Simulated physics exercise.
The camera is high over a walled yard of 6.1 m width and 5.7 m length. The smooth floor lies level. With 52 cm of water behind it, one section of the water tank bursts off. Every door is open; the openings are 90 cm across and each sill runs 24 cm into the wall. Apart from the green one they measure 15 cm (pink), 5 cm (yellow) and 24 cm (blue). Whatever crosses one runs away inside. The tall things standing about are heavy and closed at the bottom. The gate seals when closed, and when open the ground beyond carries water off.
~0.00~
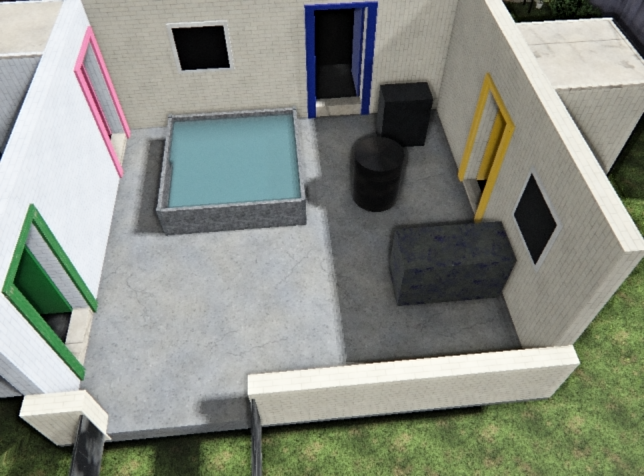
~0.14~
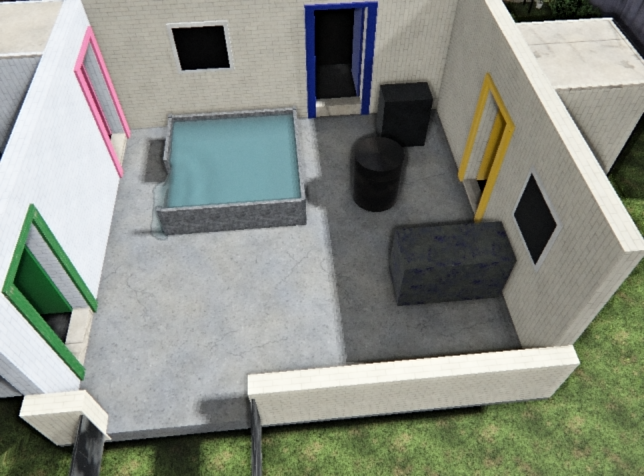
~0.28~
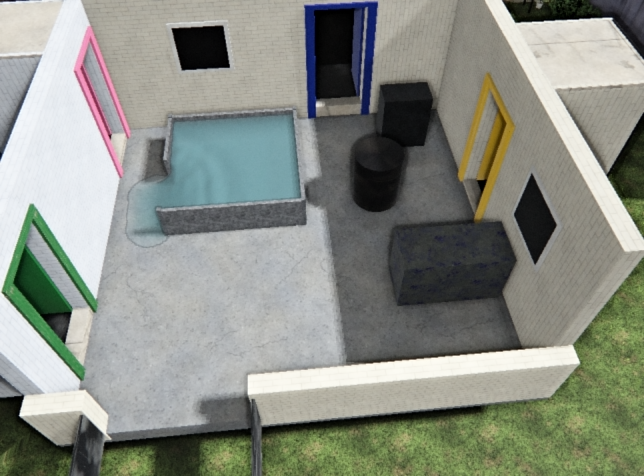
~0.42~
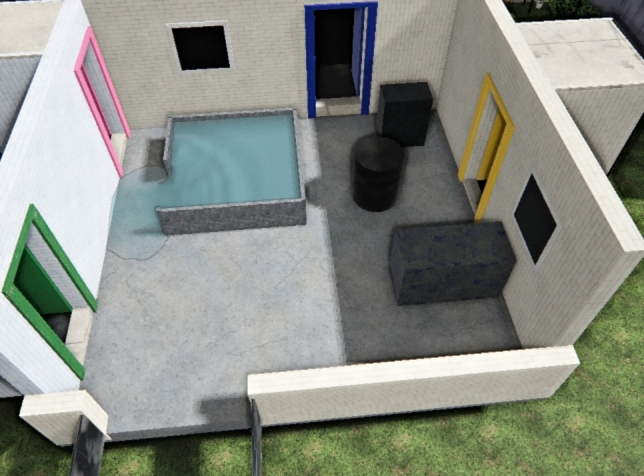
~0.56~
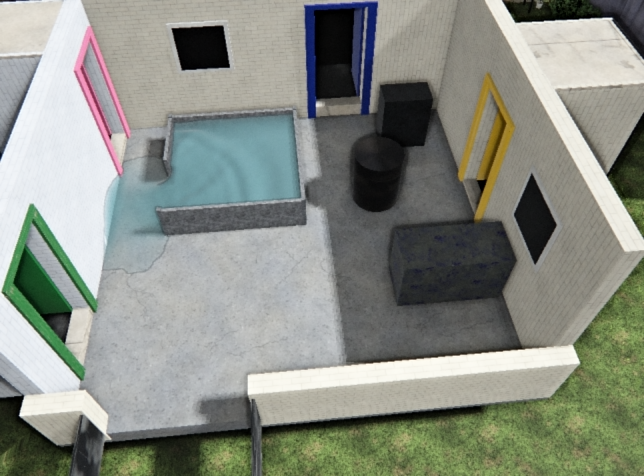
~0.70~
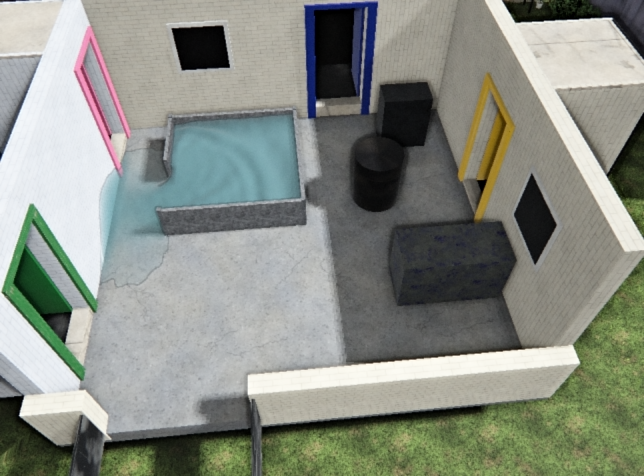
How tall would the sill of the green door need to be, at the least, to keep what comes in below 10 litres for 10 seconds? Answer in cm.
Some 5 cm above the ground.
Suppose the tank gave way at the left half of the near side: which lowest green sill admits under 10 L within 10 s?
About 14.5 cm.
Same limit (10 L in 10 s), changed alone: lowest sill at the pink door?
Roughly 20 cm at pink.
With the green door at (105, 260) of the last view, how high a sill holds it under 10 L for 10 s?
About 27 cm.
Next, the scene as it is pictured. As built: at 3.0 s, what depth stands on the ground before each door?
In cm: Green 9, pink 18, yellow 0, blue 2.
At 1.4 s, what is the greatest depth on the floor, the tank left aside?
Roughly 42 cm.
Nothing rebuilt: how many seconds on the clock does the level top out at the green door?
At about 2.4 s.
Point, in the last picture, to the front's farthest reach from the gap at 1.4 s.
Near (87, 354).
After 1.4 s water covers 15 % of the floor, deepest (42 cm) near (113, 217); 6 cm at the green door, 0 litres in over its 16 cm sill.
After 3.0 s water covers 40 % of the floor, deepest (30 cm) near (129, 132); 9 cm at the green door, 0 litres in over its 16 cm sill.
After 10.0 s water covers 85 % of the floor, deepest (12 cm) near (113, 217); 4 cm at the green door, 0 litres in over its 16 cm sill.
At the green door as built, the water arrived by 1.2 s and peaked near 9 cm at 2.4 s.
With a sill of 4.5 cm, 15 litres would have come in within the 10 s; with 6 cm, 6 litres. So under 10 litres takes about 5 cm.
